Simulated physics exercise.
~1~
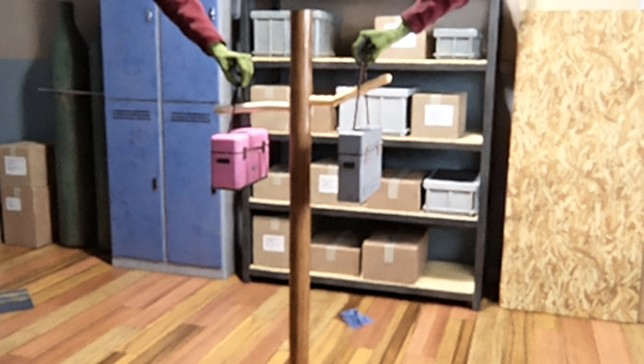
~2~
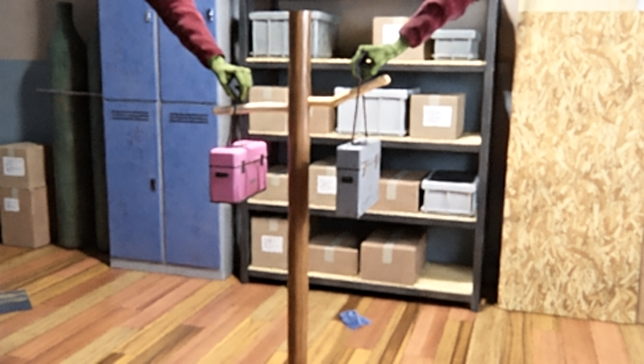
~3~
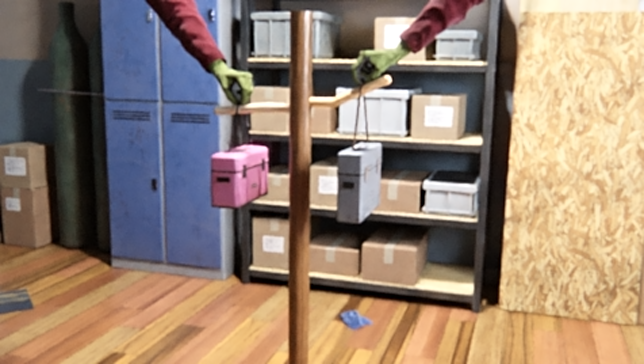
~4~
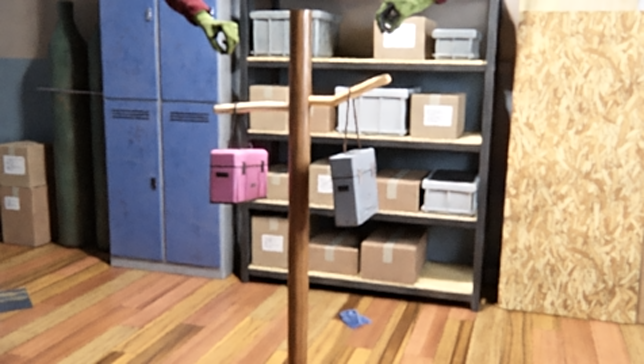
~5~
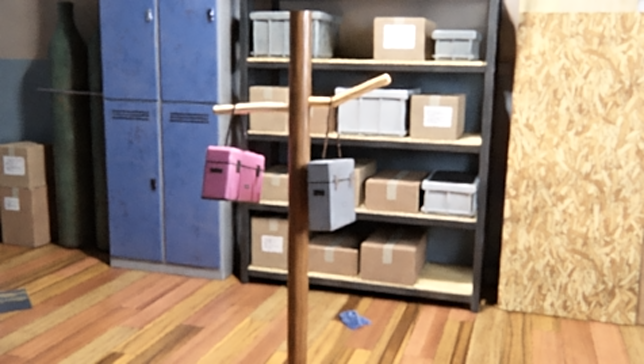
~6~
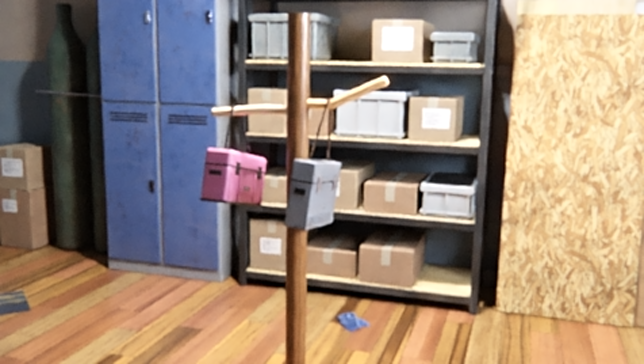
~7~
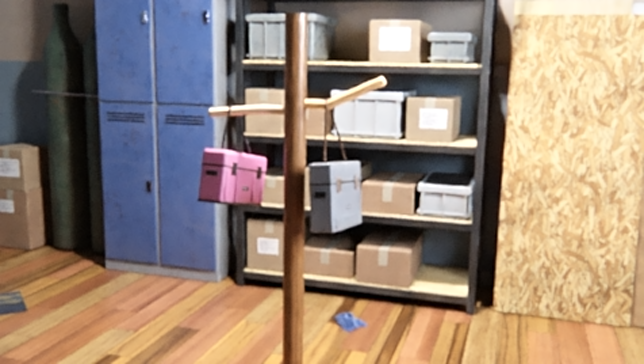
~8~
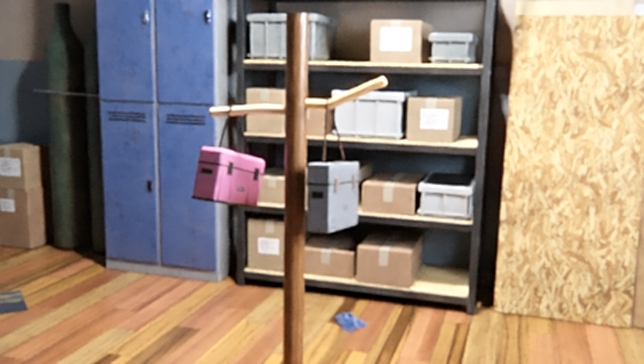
Two green-gloved hands in dark red sleeves hold a pink case on the left and a grey case on the right beside a wooden post with two pegs, seen from the front in a storage room with blue lockers and shelves of boxes. The hands lower the cases slightly so their loops hang from the pegs, then let go and draw back out of view. The grey case swings left toward the post, then back a little to the right, while the pink case tilts gently. Both cases remain hanging, one on each side, as the view sways slightly.
